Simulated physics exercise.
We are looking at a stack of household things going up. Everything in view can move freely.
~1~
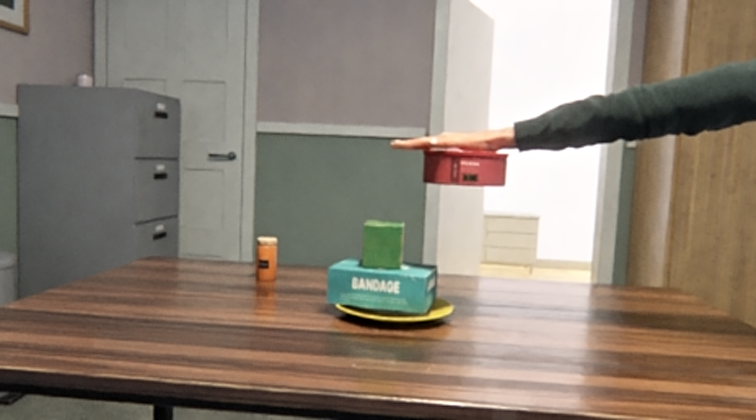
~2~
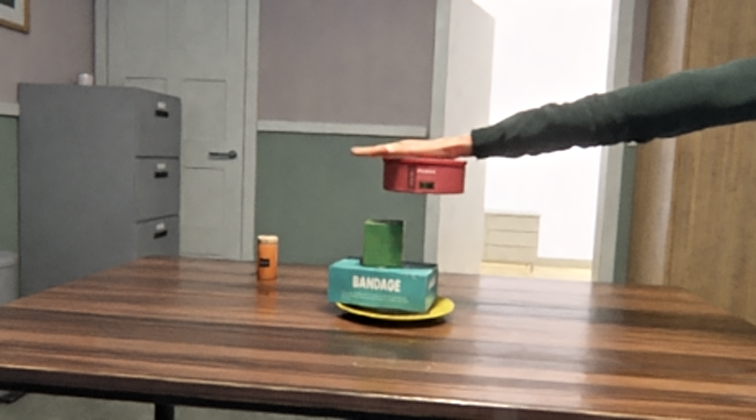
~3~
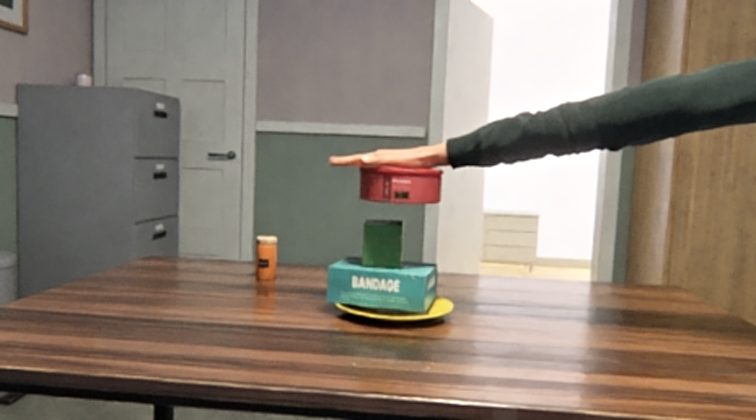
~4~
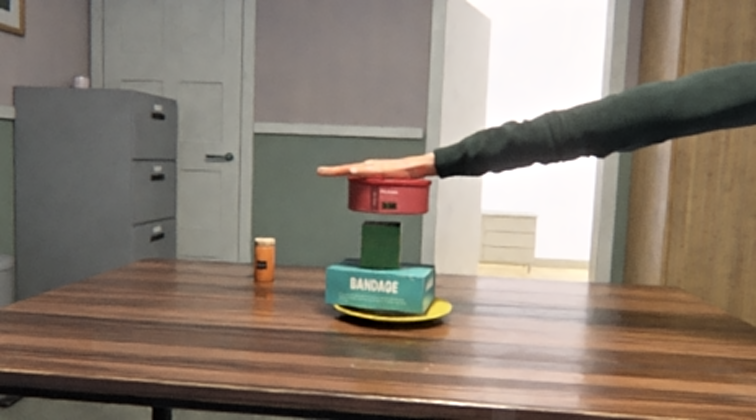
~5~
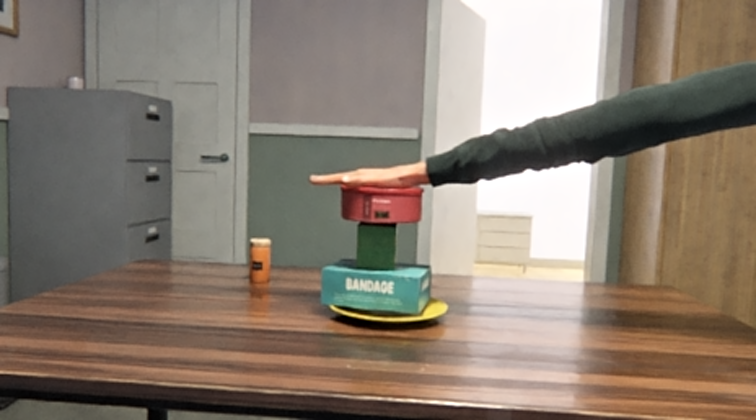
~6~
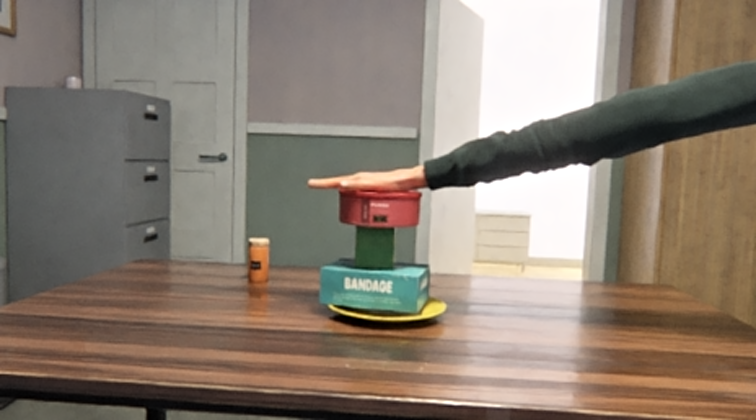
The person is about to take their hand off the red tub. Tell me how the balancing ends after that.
It is going to stay together.
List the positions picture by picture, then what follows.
In the first frame, coming down; red tub (465, 168); green block (384, 244).
In the second frame, coming down; red tub (424, 175); turquoise box (385, 282).
In the third frame, coming down; red tub (401, 185); green block (384, 243).
In the fourth frame, coming down; red tub (389, 194); turquoise box (382, 283).
In the fifth frame, coming down; red tub (382, 203); green block (377, 245).
In the sixth frame, in place under the hand; red tub (380, 207); turquoise box (377, 283).
Then, 0.20 s past the last view, nothing moves.
Then, 0.40 s past the last view, red tub resting near (380, 208).
Then, 0.70 s past the last view, red tub resting near (380, 207).
Finally, all 5 still in place. Final places as the last picture's camera would see them, red tub near (380, 208). The pile holds.
